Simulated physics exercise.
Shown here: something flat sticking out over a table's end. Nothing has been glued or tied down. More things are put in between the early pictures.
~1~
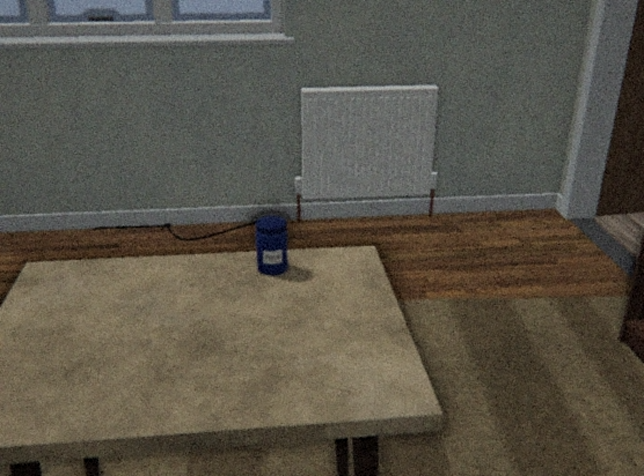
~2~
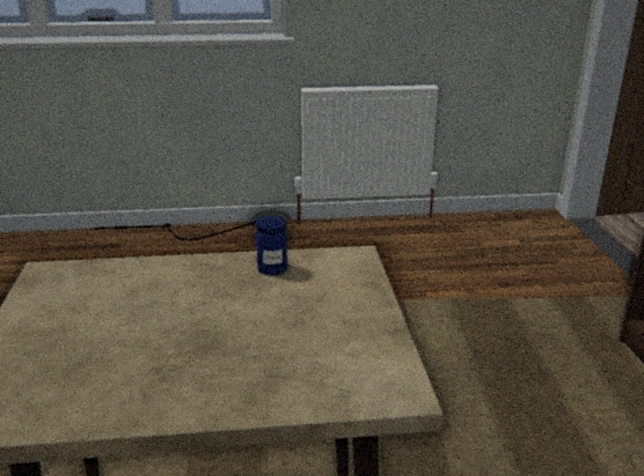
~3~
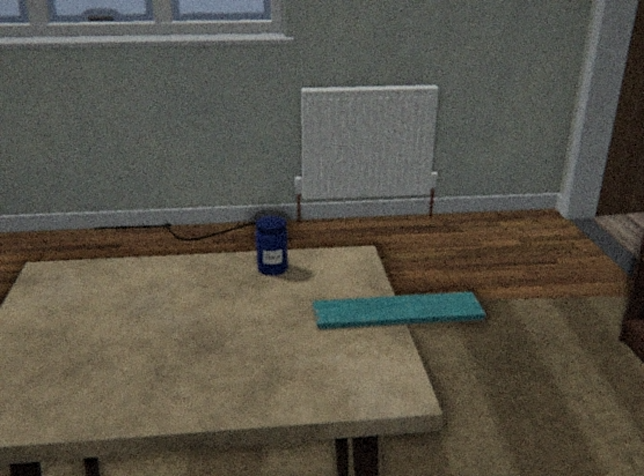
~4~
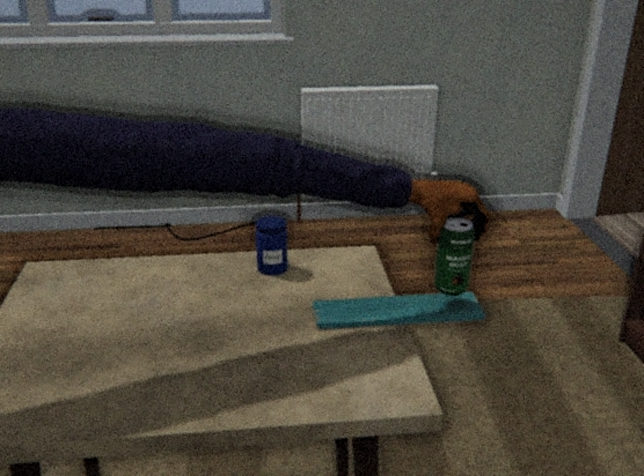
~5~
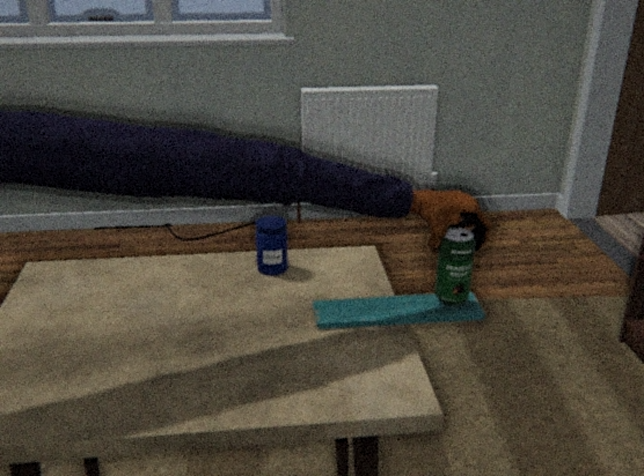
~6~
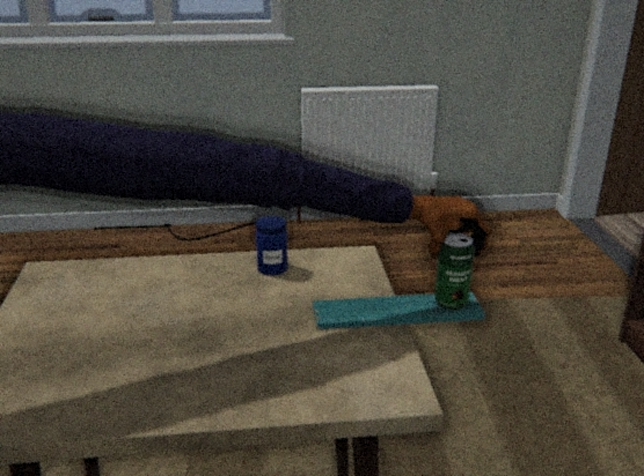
In a dim room with grey-green walls, a white radiator and a wooden floor, a still camera looks slightly down on a pale, stone-like tabletop. A dark blue container stands near the table's back edge, and a flat turquoise plank appears at the right, jutting out past the edge. A dark-sleeved arm then reaches in from the left, lowering a green can onto the plank's overhanging part and keeping hold of it.
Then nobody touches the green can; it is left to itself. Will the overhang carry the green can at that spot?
Gravity wins.
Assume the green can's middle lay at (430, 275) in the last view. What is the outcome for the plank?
Well, it simply tumbles down.
Then, 0.50 s past the last view, turquoise plank and green can now down on the floor or falling.
Then, 0.60 s past the last view, things are still on the move.
Then, 0.80 s past the last view, as before.
Finally, down on the floor or falling, turquoise plank and green can; blue jar still in place. The plank tips off the edge.
